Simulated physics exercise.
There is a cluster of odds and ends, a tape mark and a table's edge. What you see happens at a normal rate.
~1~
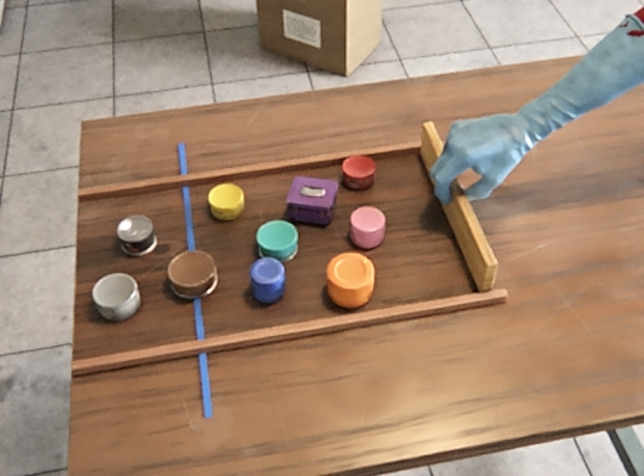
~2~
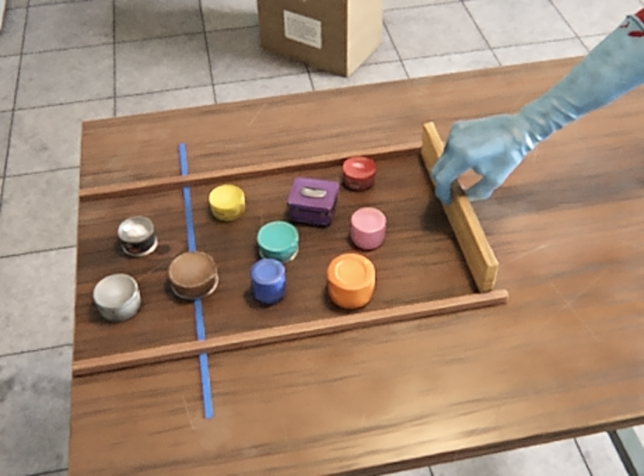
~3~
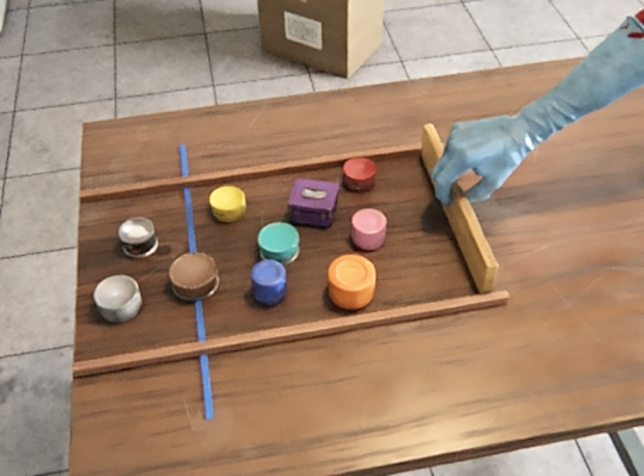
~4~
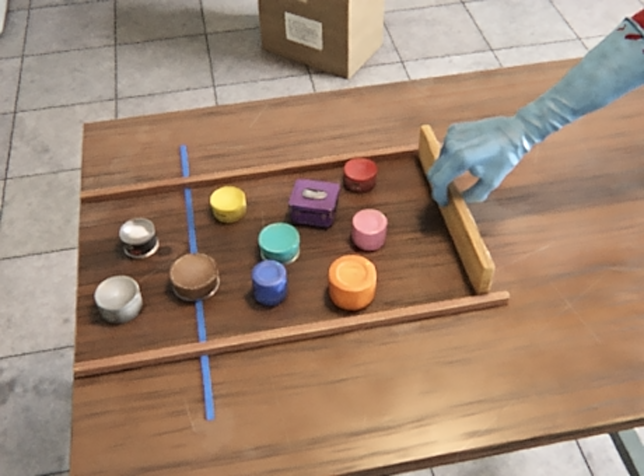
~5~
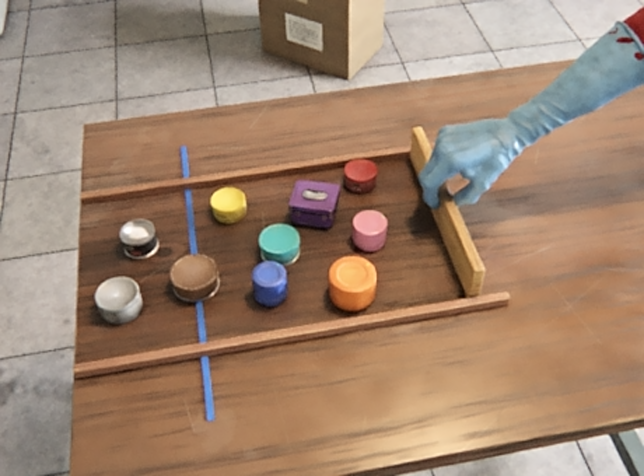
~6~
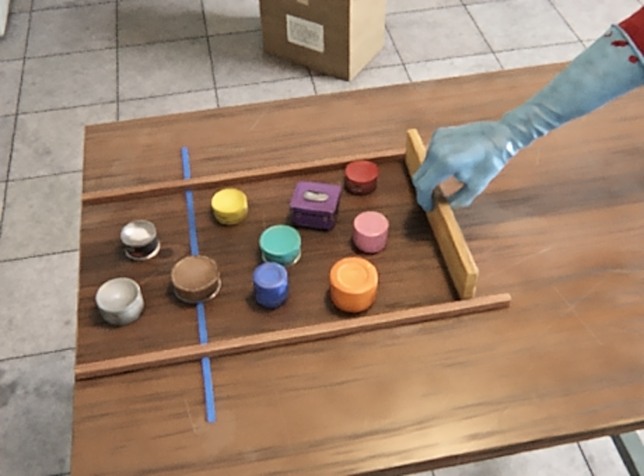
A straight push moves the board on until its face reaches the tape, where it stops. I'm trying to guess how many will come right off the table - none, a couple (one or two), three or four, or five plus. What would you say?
It ends with no piece gone from the top.
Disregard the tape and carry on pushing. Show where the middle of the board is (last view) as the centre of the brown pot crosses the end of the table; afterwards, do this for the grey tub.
Roughly (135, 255); for the second one, roughly (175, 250).
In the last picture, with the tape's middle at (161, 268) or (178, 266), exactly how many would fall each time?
First try 1, second try 0.
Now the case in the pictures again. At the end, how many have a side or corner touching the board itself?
Contact count: 5.
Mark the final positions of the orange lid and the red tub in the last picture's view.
You'll find the orange lid at roughly (177, 320) and the red tub at roughly (173, 203).
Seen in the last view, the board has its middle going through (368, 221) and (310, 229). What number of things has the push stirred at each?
The first count is 2, and then it's 6.
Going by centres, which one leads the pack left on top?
Result: Grey tub.
Soon after, none off yet; grey tub at rest near (120, 302); black pot at rest near (141, 240); brown pot at rest near (196, 279).
After that, none off yet; grey tub at rest near (120, 302); black pot at rest near (141, 240); brown pot displaced about its own width near (173, 295).
In the end, the number that fall off is zero.
